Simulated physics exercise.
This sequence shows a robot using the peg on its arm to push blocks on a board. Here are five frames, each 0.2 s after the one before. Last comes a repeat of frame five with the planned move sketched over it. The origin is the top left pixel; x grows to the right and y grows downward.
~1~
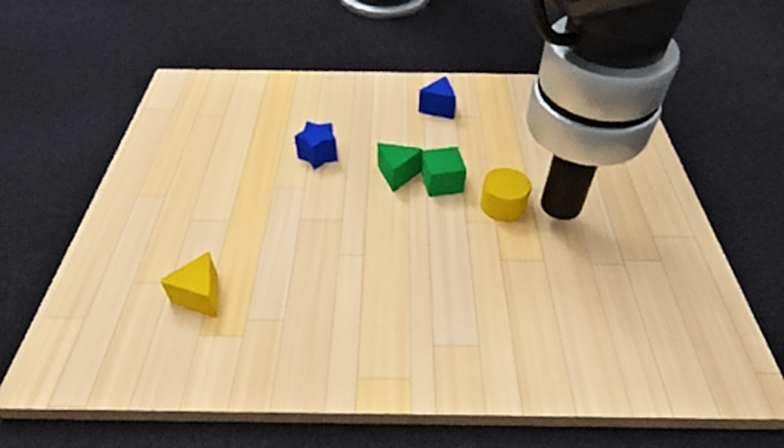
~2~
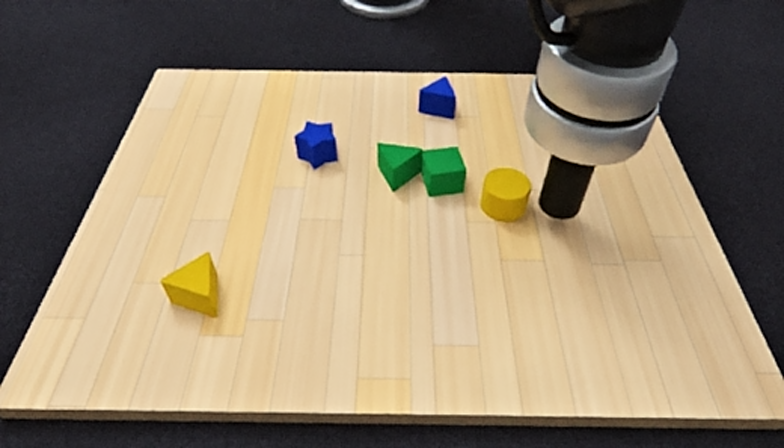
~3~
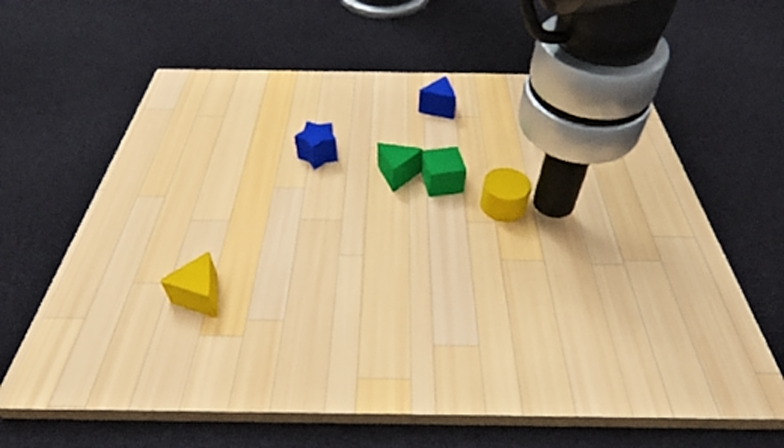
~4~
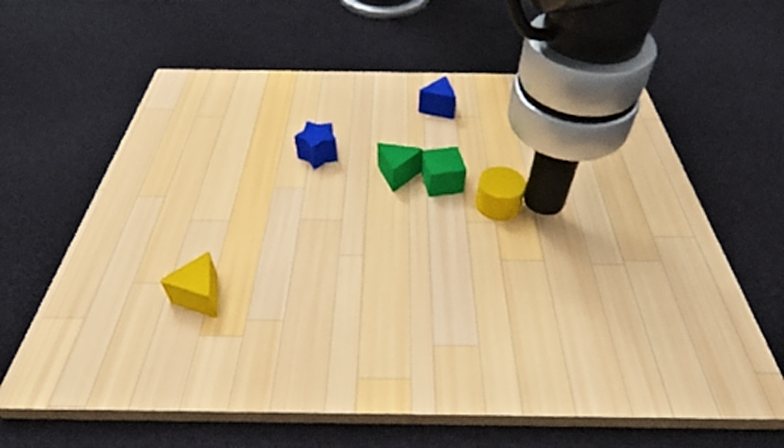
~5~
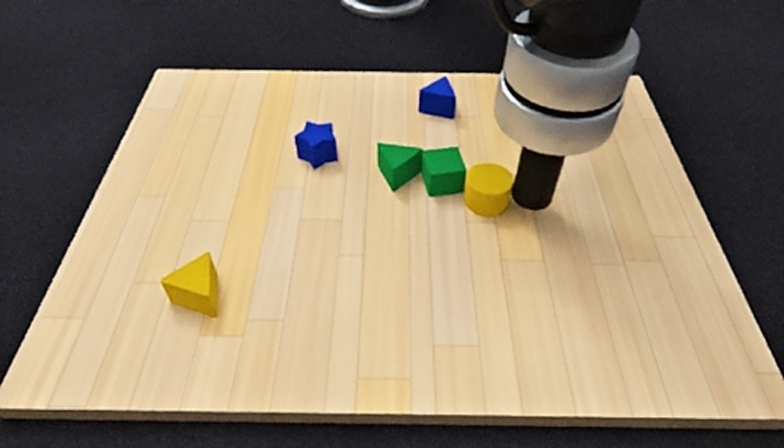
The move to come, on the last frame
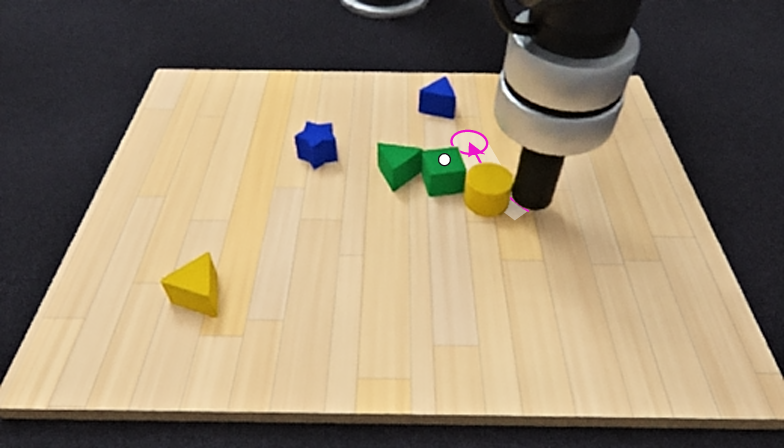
A robot arm's dark peg moves slightly left across a wooden board and nudges the yellow cylinder a short way toward the green block, while the green triangle, blue star, blue triangle and yellow triangle stay still.
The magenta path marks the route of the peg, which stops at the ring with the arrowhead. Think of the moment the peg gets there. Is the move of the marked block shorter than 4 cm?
Yes, I think so.
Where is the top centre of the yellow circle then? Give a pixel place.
Roughly at (458, 170).
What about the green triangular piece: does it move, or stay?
It does get moved.
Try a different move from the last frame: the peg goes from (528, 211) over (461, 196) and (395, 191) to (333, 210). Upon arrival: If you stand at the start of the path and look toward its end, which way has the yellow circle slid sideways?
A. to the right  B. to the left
B
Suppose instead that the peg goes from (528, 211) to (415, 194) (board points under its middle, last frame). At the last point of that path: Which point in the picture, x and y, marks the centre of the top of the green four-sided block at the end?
In the picture, that point is around (384, 149).
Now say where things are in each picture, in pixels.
In the first picture, lower end of the peg at (561, 205), tops of blocks, green triangular piece at (398, 153), blue triangular piece at (440, 87), green four-sided block at (444, 160), yellow circle at (508, 183).
In the second picture, peg at (559, 205), blocks as before.
In the third picture, peg at (553, 204), blocks as before.
In the fourth picture, peg at (544, 201), yellow circle at (503, 181).
In the fifth picture, peg at (532, 196), green triangular piece at (398, 153), blue triangular piece at (440, 87), green four-sided block at (444, 160), yellow circle at (490, 178).
The drawn path runs from (528, 211) through (489, 177) to (469, 142); the dot is on the green four-sided block.
What follows on the original path. One third of the way, peg at (502, 175); green triangular piece at (393, 150); green four-sided block at (423, 159), turned 45° clockwise; yellow circle at (462, 172).
Two thirds of the way, peg at (484, 150); green triangular piece at (387, 149); green four-sided block at (417, 159), turned 50° clockwise; yellow circle at (458, 170).
At the end, peg at (471, 128); green triangular piece at (387, 149); blue triangular piece not moved; green four-sided block at (417, 159), turned 50° clockwise; yellow circle at (458, 170).
